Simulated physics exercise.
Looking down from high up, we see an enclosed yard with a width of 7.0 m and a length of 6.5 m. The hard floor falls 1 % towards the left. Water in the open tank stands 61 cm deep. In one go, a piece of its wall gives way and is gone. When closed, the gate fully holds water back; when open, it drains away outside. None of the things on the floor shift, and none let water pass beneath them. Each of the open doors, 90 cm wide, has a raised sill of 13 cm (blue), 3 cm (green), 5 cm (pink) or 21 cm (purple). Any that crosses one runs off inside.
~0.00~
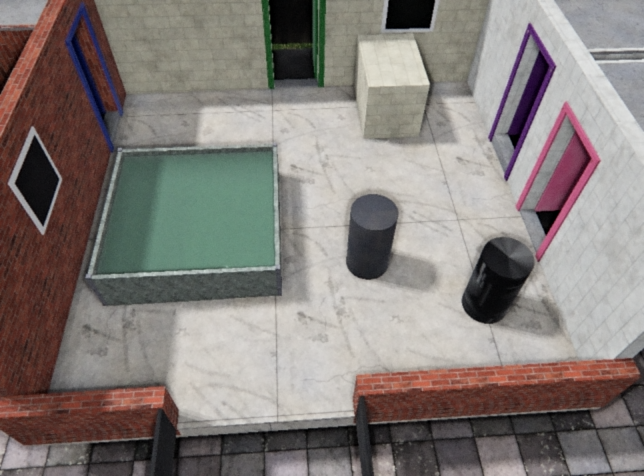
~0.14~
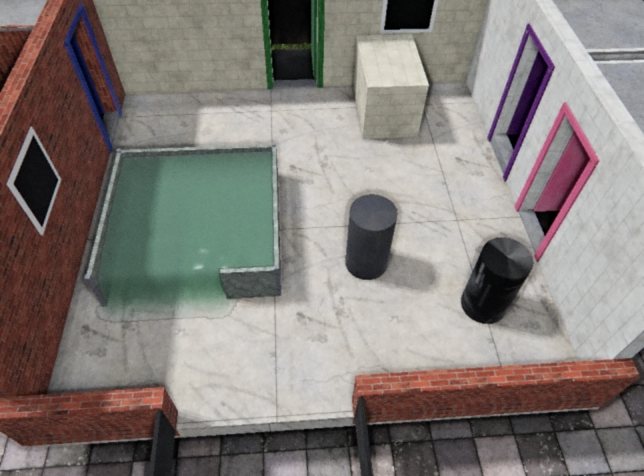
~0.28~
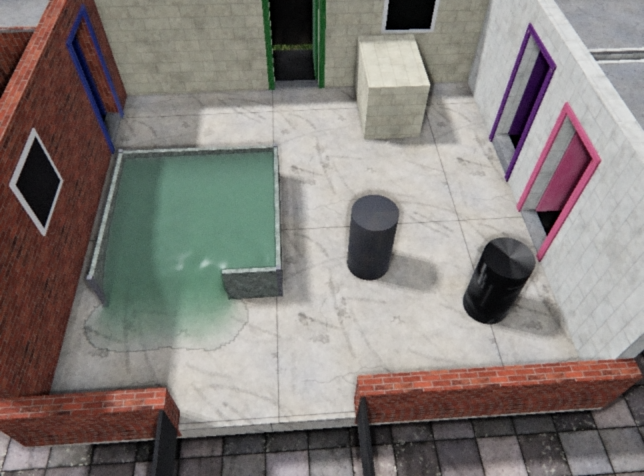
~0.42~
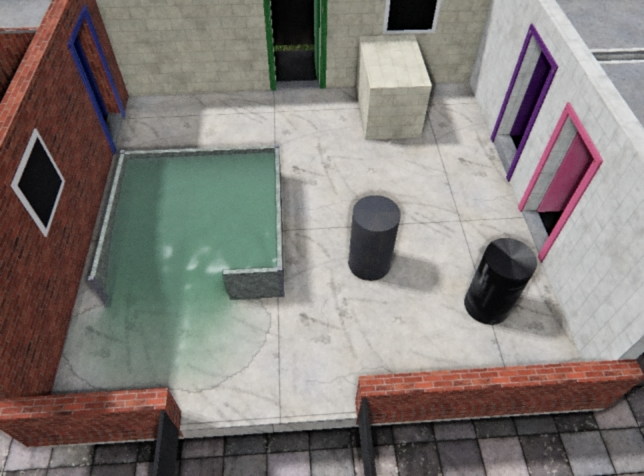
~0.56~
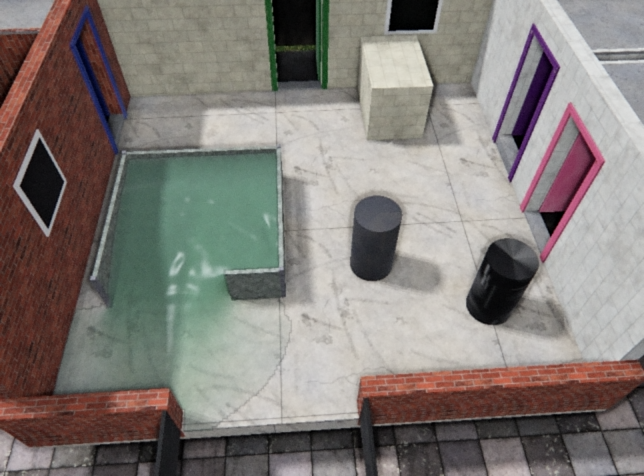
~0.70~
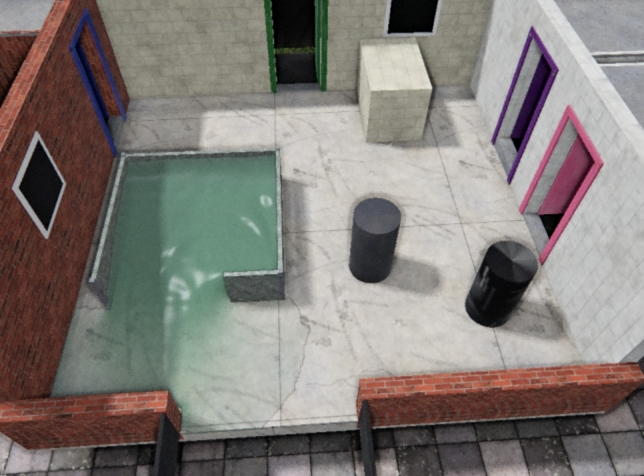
An enclosed yard with a pale, marbled floor is seen from high up, between a red brick wall on the left and whitish walls behind and right. A low tank of green water sits at left, with two dark cylinders, a pale block, and blue, green, purple and pink doorways around. Part of the tank's near wall vanishes, and water pours out, spreading toward the low front brick wall.
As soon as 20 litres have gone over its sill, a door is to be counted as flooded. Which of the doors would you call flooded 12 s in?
I would call the blue door not flooded; I would call the green door not flooded; I would call the pink door not flooded; I would call the purple door not flooded.
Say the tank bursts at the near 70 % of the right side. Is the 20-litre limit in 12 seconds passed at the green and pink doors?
Green beyond, pink beyond.
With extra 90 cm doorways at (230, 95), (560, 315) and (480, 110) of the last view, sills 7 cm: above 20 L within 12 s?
Note, doorways in listed order: Stays short, goes beyond, stays short.
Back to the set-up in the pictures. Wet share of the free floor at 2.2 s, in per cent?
Close to 15 in a hundred.
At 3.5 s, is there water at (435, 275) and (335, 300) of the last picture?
Untouched, soaked.
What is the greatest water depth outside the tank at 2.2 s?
Max depth: About 51 centimetres.
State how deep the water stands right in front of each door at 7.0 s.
In centimetres, the blue door has 4, the green door 3, the pink door 3 and the purple door 3.
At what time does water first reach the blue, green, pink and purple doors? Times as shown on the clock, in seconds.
So blue at 3.0 s, green at 5.0 s, pink at 5.5 s, and purple at 6.5 s.
After 1.4 s water covers 15 % of the floor and is deepest (60 cm) near (46, 422); blue door not reached, green door not reached, pink door not reached, purple door not reached.
After 2.2 s water covers 15 % of the floor and is deepest (51 cm) near (46, 422); blue door not reached, green door not reached, pink door not reached, purple door not reached.
After 3.5 s water covers 35 % of the floor and is deepest (33 cm) near (46, 422); blue door 8 cm at the sill, 0 L in, green door not reached, pink door not reached, purple door not reached.
After 7.0 s water covers 70 % of the floor and is deepest (16 cm) near (46, 422); blue door 4 cm at the sill, 0 L in, green door 3 cm at the sill, 0 L in, pink door 3 cm at the sill, 0 L in, purple door 3 cm at the sill, 0 L in.
After 12.0 s water covers 95 % of the floor and is deepest (10 cm) near (46, 422); blue door 5 cm at the sill, 0 L in, green door 4 cm at the sill, 7 L in, pink door 2 cm at the sill, 0 L in, purple door 1 cm at the sill, 0 L in.
